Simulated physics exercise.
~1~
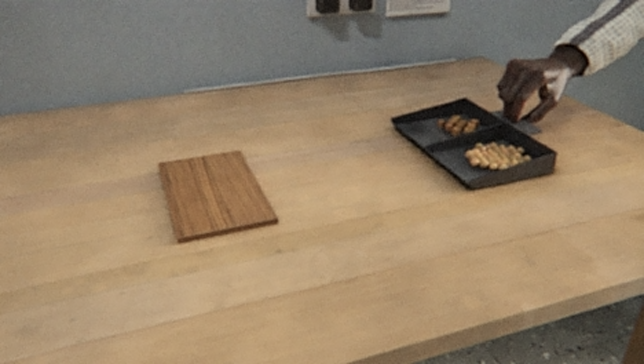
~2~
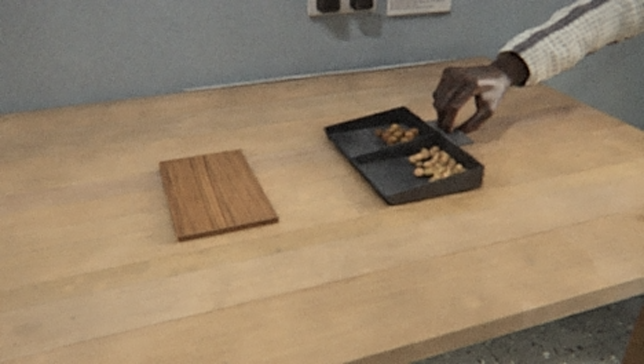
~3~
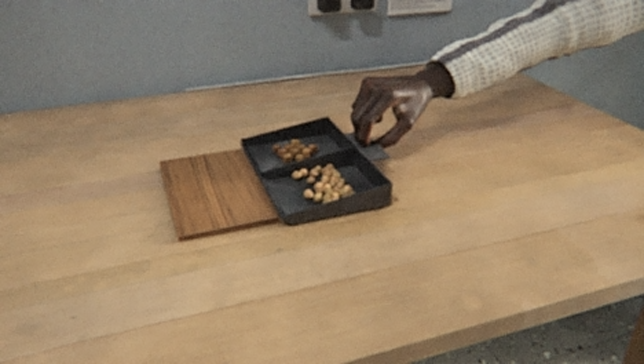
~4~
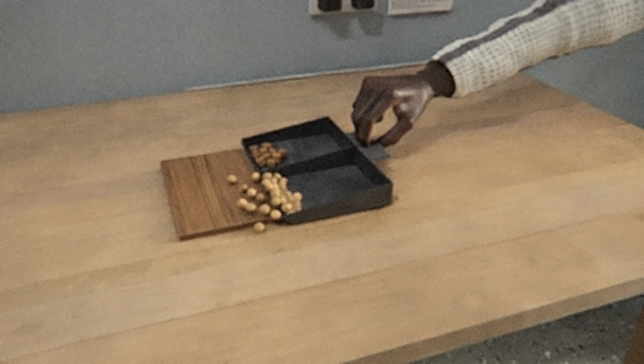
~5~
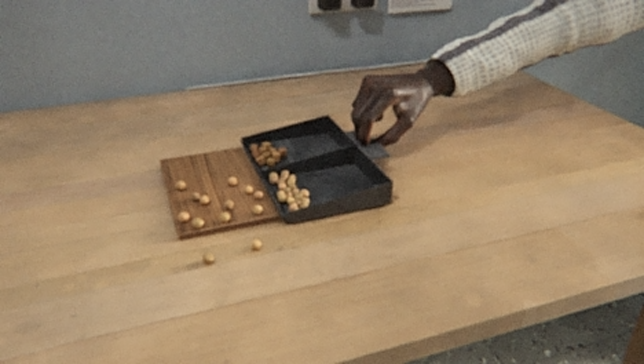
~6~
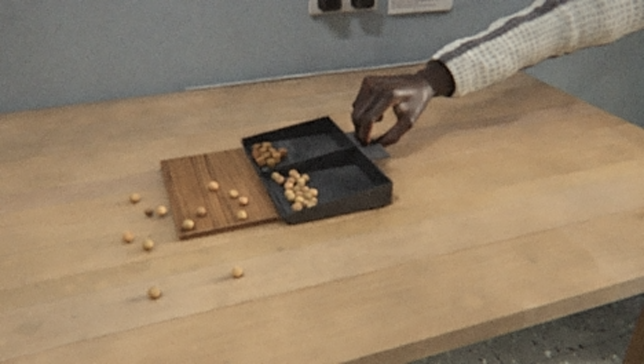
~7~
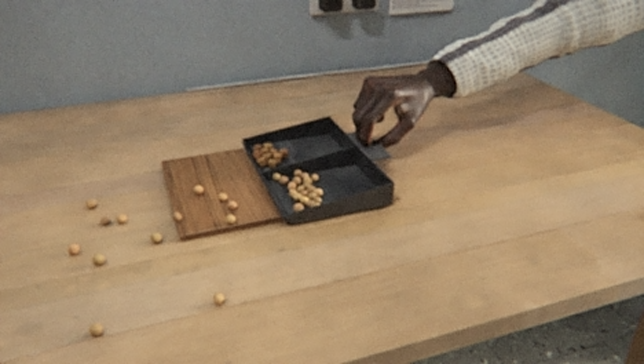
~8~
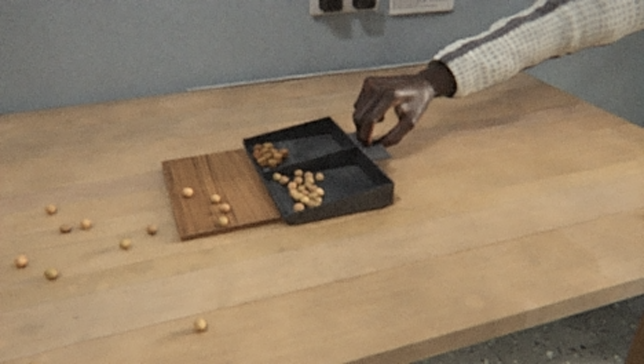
We see a hand slide a black divided tray holding two groups of small round brown pieces leftward across a wooden table until it stops against a flat wooden board. Some nearer pieces spill over the board and roll onto the table, while the farther group stays inside.
